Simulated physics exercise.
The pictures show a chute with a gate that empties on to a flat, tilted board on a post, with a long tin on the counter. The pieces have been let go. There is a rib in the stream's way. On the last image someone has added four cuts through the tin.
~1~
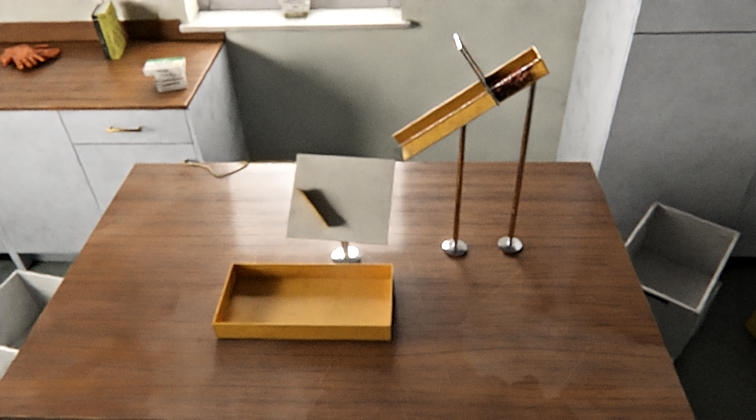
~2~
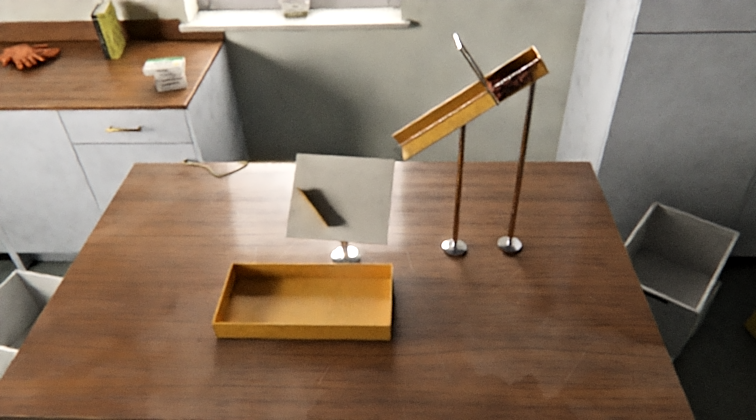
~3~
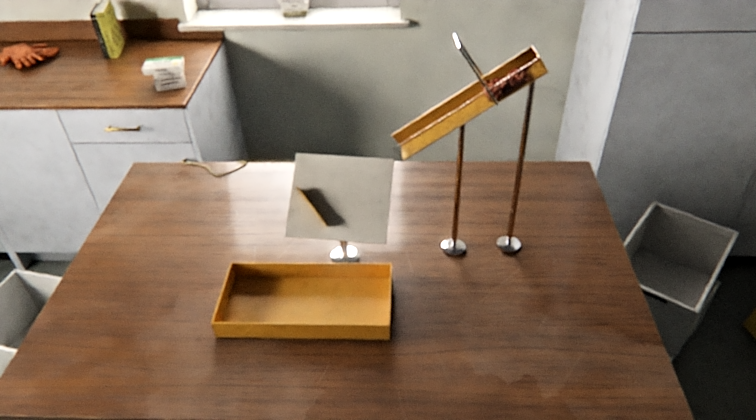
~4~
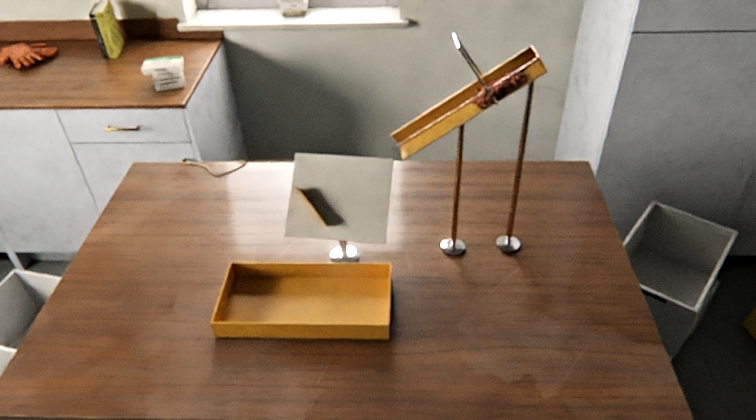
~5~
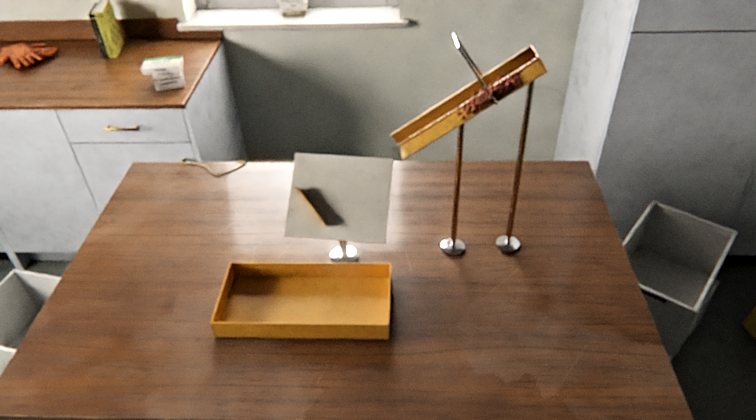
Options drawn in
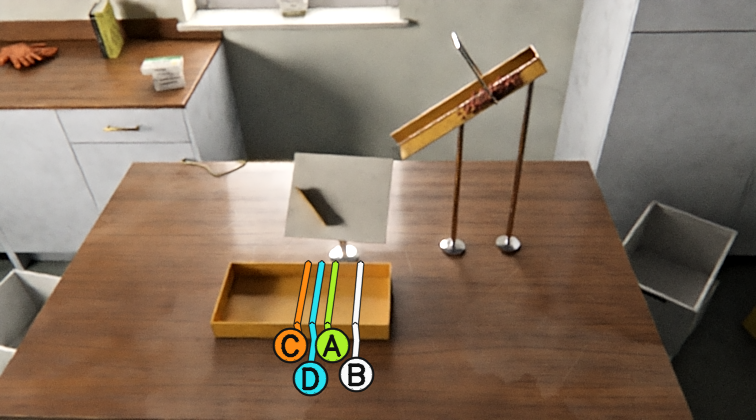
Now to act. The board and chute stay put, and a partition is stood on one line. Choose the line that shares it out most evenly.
Line A does it best.
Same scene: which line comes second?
Line D.
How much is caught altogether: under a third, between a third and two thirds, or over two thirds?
About that: Over two thirds.
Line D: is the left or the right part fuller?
The right side.
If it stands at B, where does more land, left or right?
The left side.
On the marked copy, line A crosses the front rim at (327, 324); line B crosses the front rim at (355, 324); line C crosses the front rim at (297, 323); line D crosses the front rim at (312, 324).
With A, of what is caught, roughly half on the left of the divider, roughly half on the right.
With B, of what is caught, every piece on the left of the divider, not one piece on the right.
With C, of what is caught, just a few on the left of the divider, almost all on the right.
With D, of what is caught, roughly a quarter on the left of the divider, the larger part on the right.
